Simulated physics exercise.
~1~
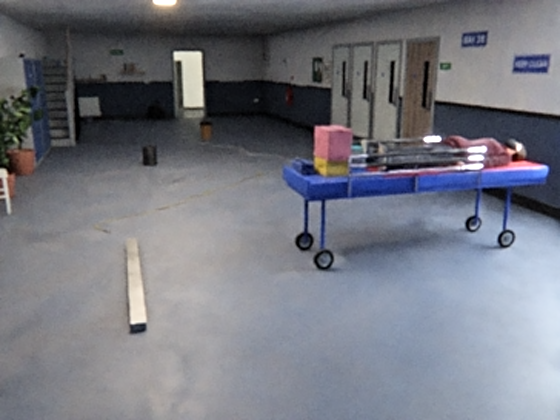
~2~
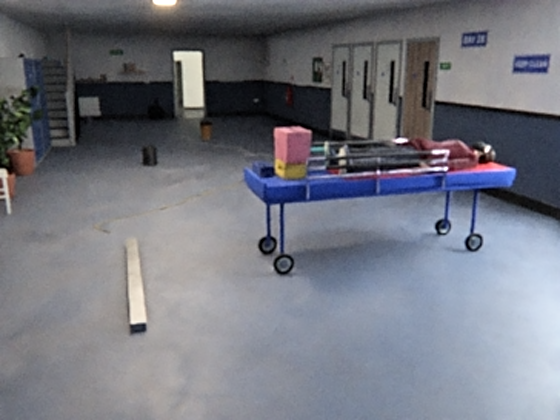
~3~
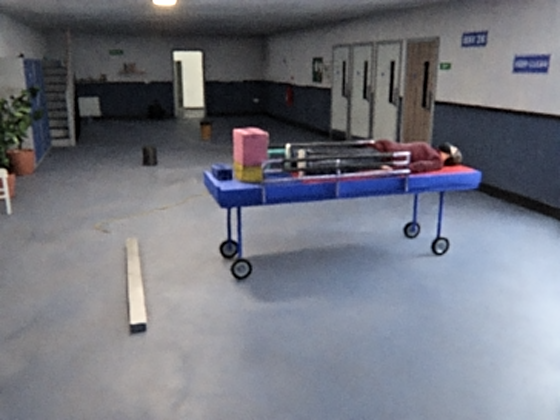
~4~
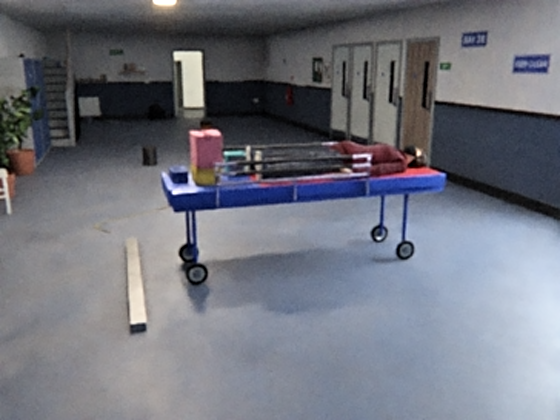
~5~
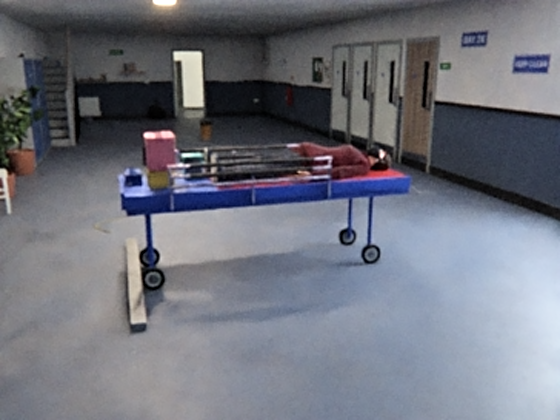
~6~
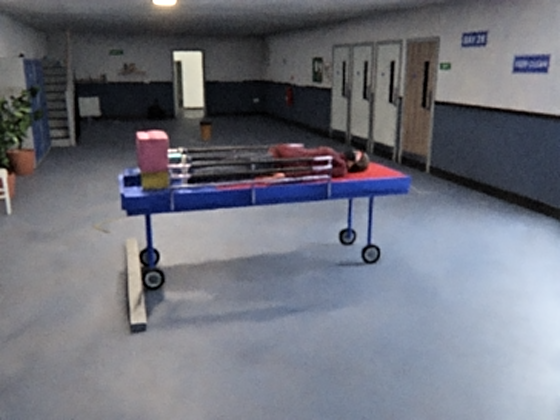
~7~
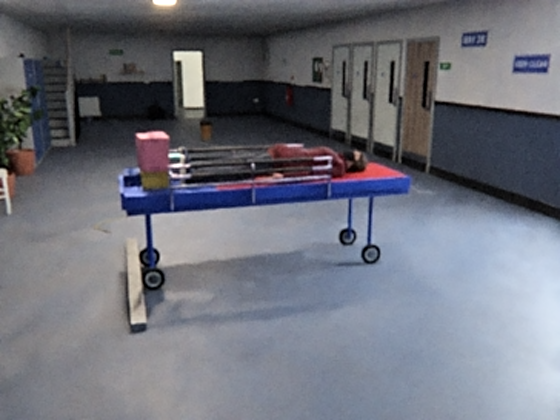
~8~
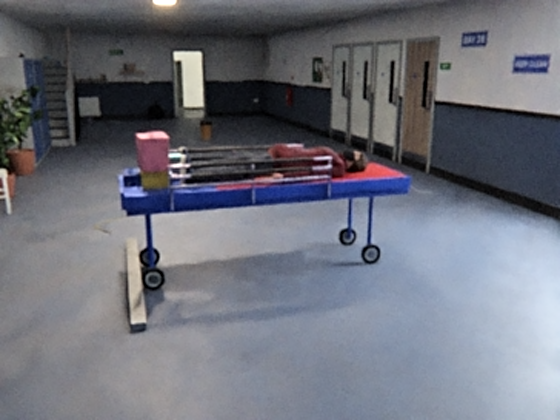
At the start, a blue wheeled stretcher stands at the right of a wide, dim hallway, carrying a person lying flat with feet toward the left, beside a pink block-shaped item, a yellow one and other loose things. The stretcher rolls steadily left across the floor toward a long, low sill. Its leading wheels reach the sill and it stops at once, staying flat. The person and the loose items slide slightly farther left along the top, then settle. At the end, everything rests still, with the pink item upright and still aboard near the foot end.
